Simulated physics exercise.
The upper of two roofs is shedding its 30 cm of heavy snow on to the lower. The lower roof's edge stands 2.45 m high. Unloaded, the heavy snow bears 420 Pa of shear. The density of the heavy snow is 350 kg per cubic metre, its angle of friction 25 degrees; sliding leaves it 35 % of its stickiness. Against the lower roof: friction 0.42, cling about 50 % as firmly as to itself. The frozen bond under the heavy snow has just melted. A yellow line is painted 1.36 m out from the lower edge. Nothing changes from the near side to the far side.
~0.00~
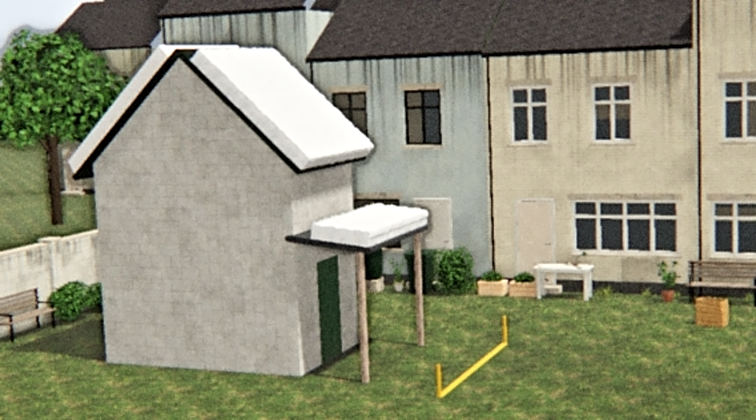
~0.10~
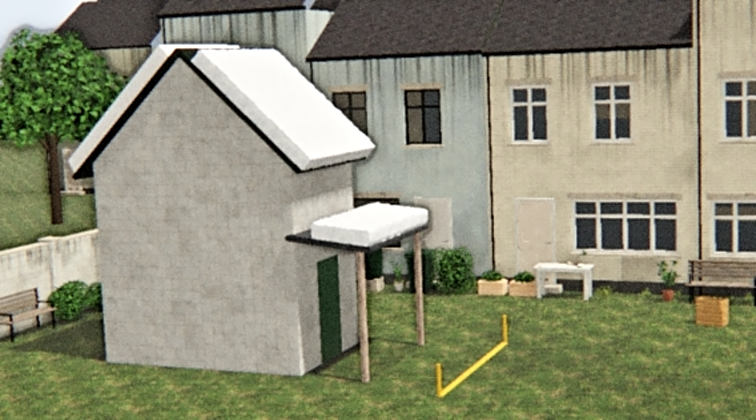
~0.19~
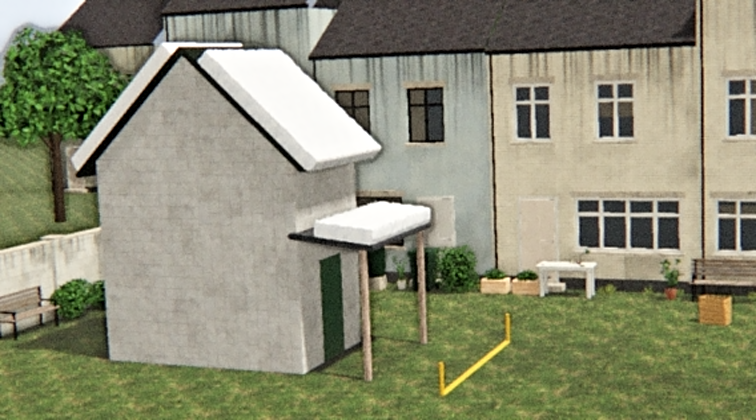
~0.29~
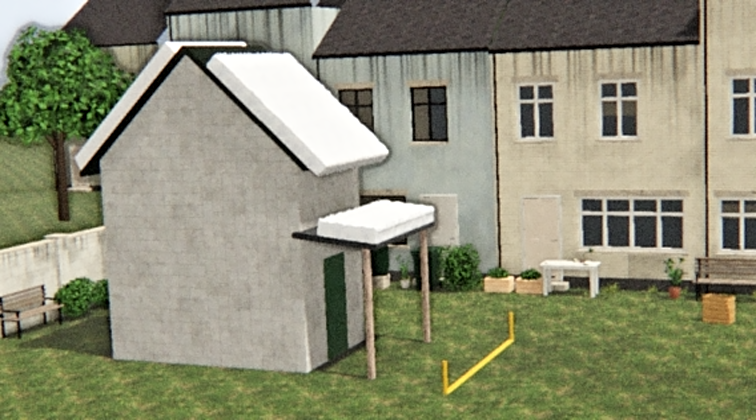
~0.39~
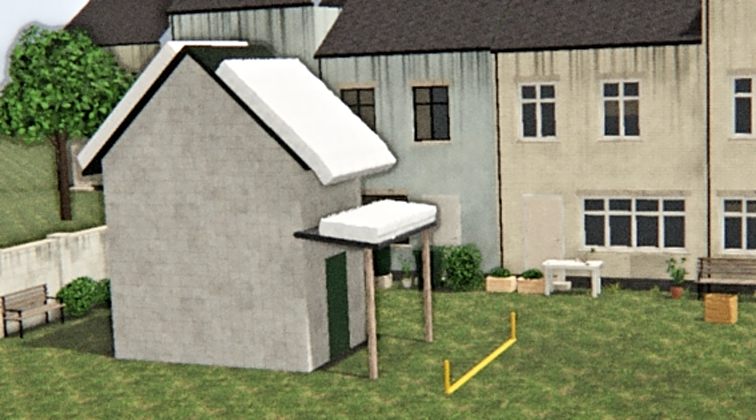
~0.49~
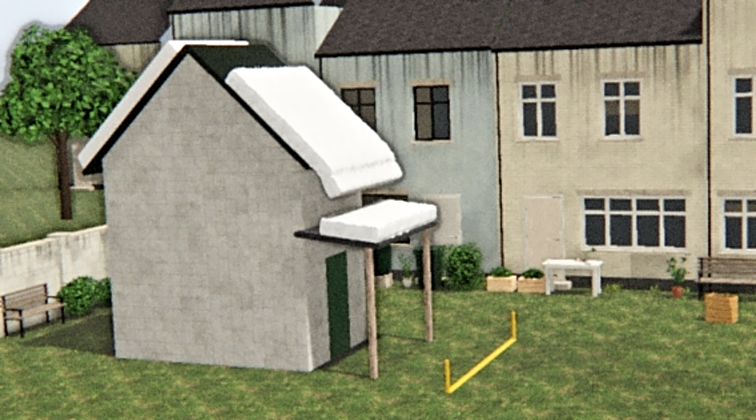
A grey block outbuilding with thick white snow on its pitched roof stands left on a lawn, seen from slightly above, the view shifting slightly. A snow-topped lean-to on wooden posts shelters its green door, a low yellow bar stands to the right, and pale terraced houses line the back. The upper snow slides down the right slope, slowly then faster, baring dark green roof, overhanging the eave and bending downward.
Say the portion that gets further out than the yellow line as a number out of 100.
Close to 61 per cent.
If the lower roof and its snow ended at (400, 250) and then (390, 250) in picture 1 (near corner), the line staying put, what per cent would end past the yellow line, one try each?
In that order: 50 %, 55 %.
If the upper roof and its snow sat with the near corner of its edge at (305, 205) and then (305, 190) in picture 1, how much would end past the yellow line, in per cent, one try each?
In turn about 40 %, 55 %.
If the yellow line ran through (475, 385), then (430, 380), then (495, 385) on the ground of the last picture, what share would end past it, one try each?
In that order: 55 %, 70 %, 45 %.
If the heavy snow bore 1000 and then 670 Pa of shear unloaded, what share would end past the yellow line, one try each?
In that order: 55 %, 60 %.
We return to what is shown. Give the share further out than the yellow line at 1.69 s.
About 55 %.
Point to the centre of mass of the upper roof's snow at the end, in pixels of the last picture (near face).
Near (517, 360).
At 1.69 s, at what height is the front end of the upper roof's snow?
About 0.0 m.
After 1.04 s, none is below the lower edge and 0 % is past the line.
After 1.69 s, 70 % is below the lower edge and 56 % is past the line.
After 2.35 s, 72 % is below the lower edge and 61 % is past the line.
After 3.00 s, 72 % is below the lower edge and 61 % is past the line.
After 3.10 s, 72 % is below the lower edge and 61 % is past the line.
